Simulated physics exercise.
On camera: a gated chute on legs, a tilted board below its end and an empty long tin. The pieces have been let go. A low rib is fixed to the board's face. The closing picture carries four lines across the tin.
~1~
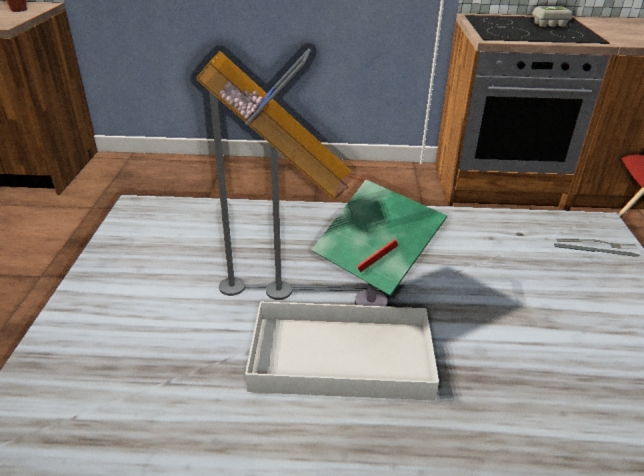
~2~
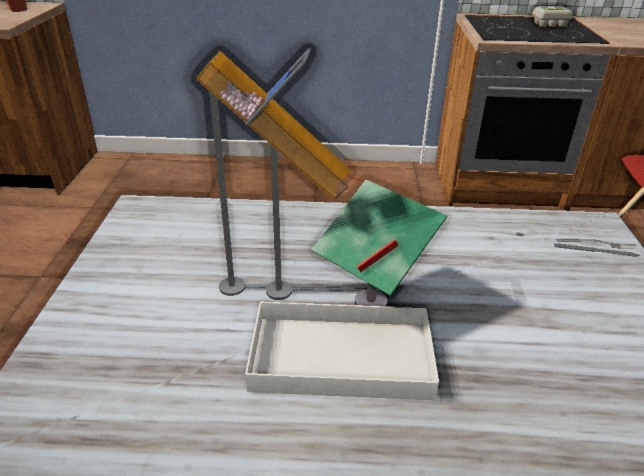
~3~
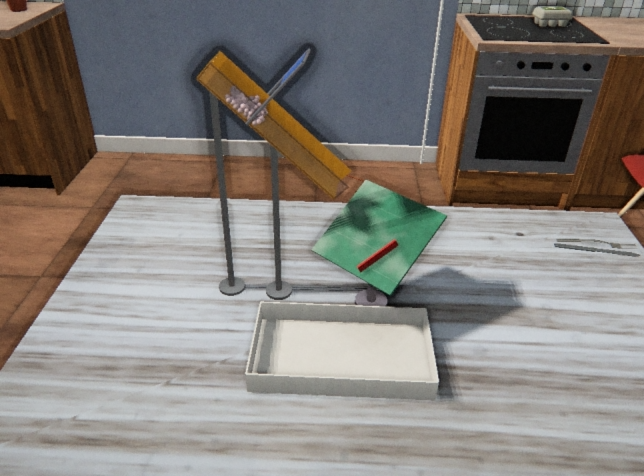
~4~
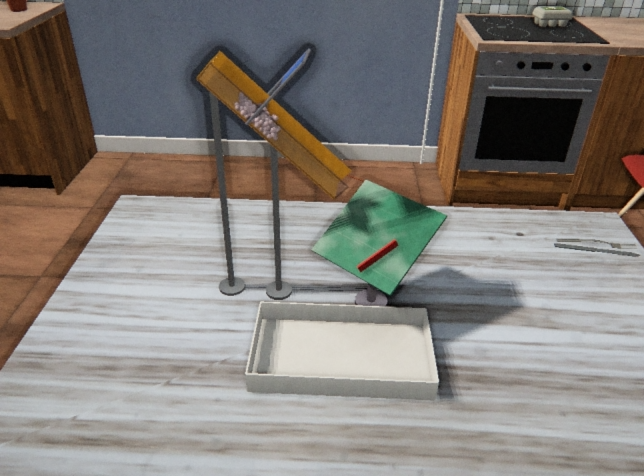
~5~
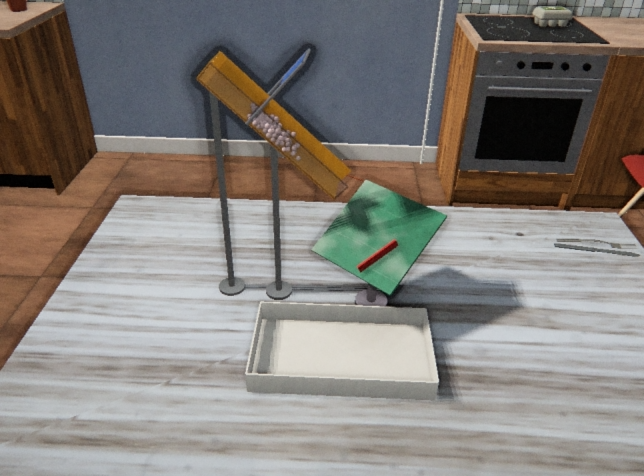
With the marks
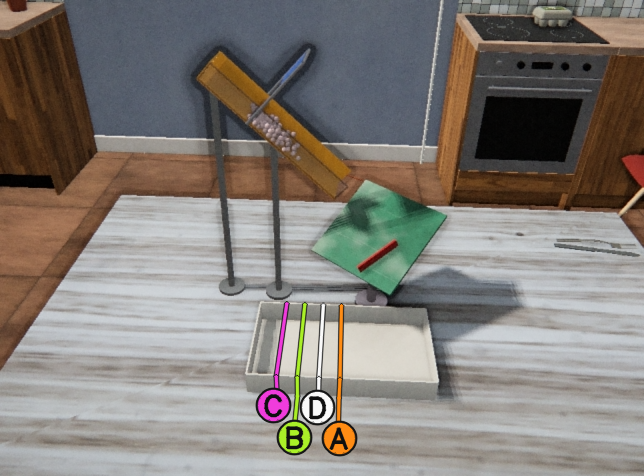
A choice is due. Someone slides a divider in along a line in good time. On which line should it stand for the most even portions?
It is D.
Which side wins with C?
The right side.
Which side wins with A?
Left.
On the marked copy, line A crosses the front rim at (339, 378); line B crosses the front rim at (297, 376); line C crosses the front rim at (276, 375); line D crosses the front rim at (318, 377).
If A is chosen, of what is caught, almost all on the left of the divider, about a tenth on the right.
If B is chosen, of what is caught, about a tenth on the left of the divider, the larger part on the right.
If C is chosen, of what is caught, about a tenth on the left of the divider, almost all on the right.
If D is chosen, of what is caught, roughly two thirds on the left of the divider, roughly a third on the right.
